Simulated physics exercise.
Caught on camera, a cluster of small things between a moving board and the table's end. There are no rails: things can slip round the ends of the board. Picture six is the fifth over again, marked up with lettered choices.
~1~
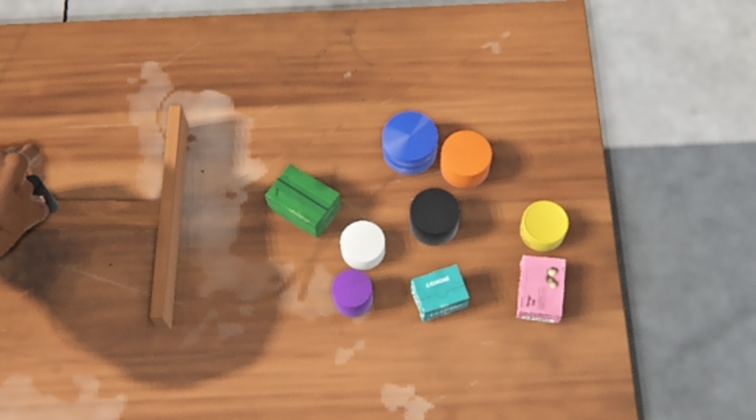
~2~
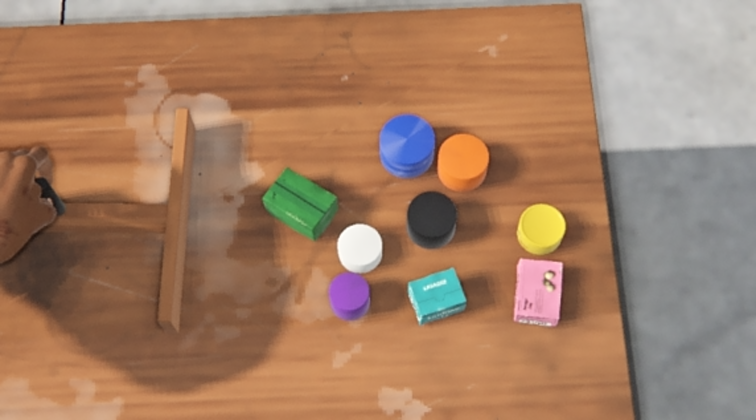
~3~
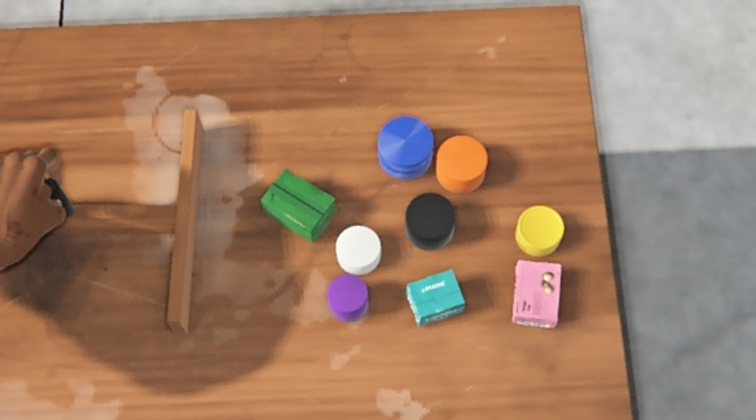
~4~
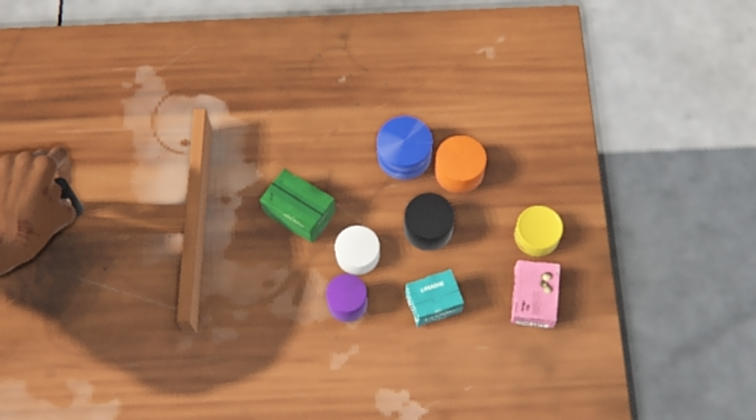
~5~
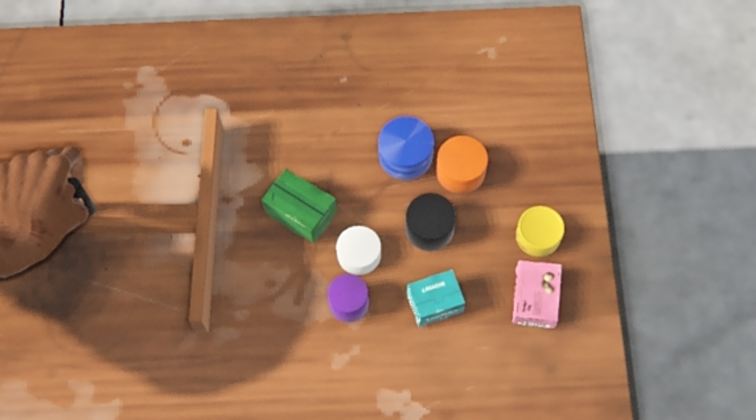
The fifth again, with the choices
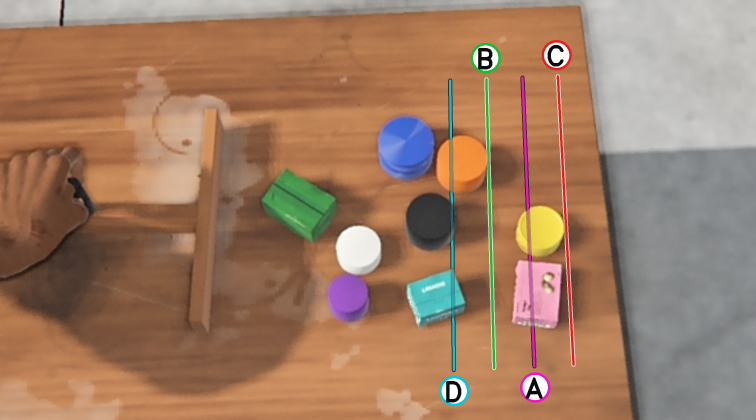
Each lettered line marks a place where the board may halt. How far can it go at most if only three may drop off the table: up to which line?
The farthest such stop is A.
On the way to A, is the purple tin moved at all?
By then, yes.
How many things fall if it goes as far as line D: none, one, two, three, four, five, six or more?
In all, none.
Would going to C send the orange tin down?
Yes.
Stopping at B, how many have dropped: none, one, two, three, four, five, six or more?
The count is none.
On the marked copy, A at (528, 214); B at (490, 216); C at (565, 213); D at (452, 217).
Following A. Soon after the start, board (320, 206); white tin (382, 263); green box (366, 207).
Later, board (437, 201); yellow jar (551, 234); pink packet (553, 294).
In the end, board (527, 197); pink packet over the edge; orange tin over the edge; two fallen.
As for the rest, B is within the limit but short; C drops four; D is within the limit but short.
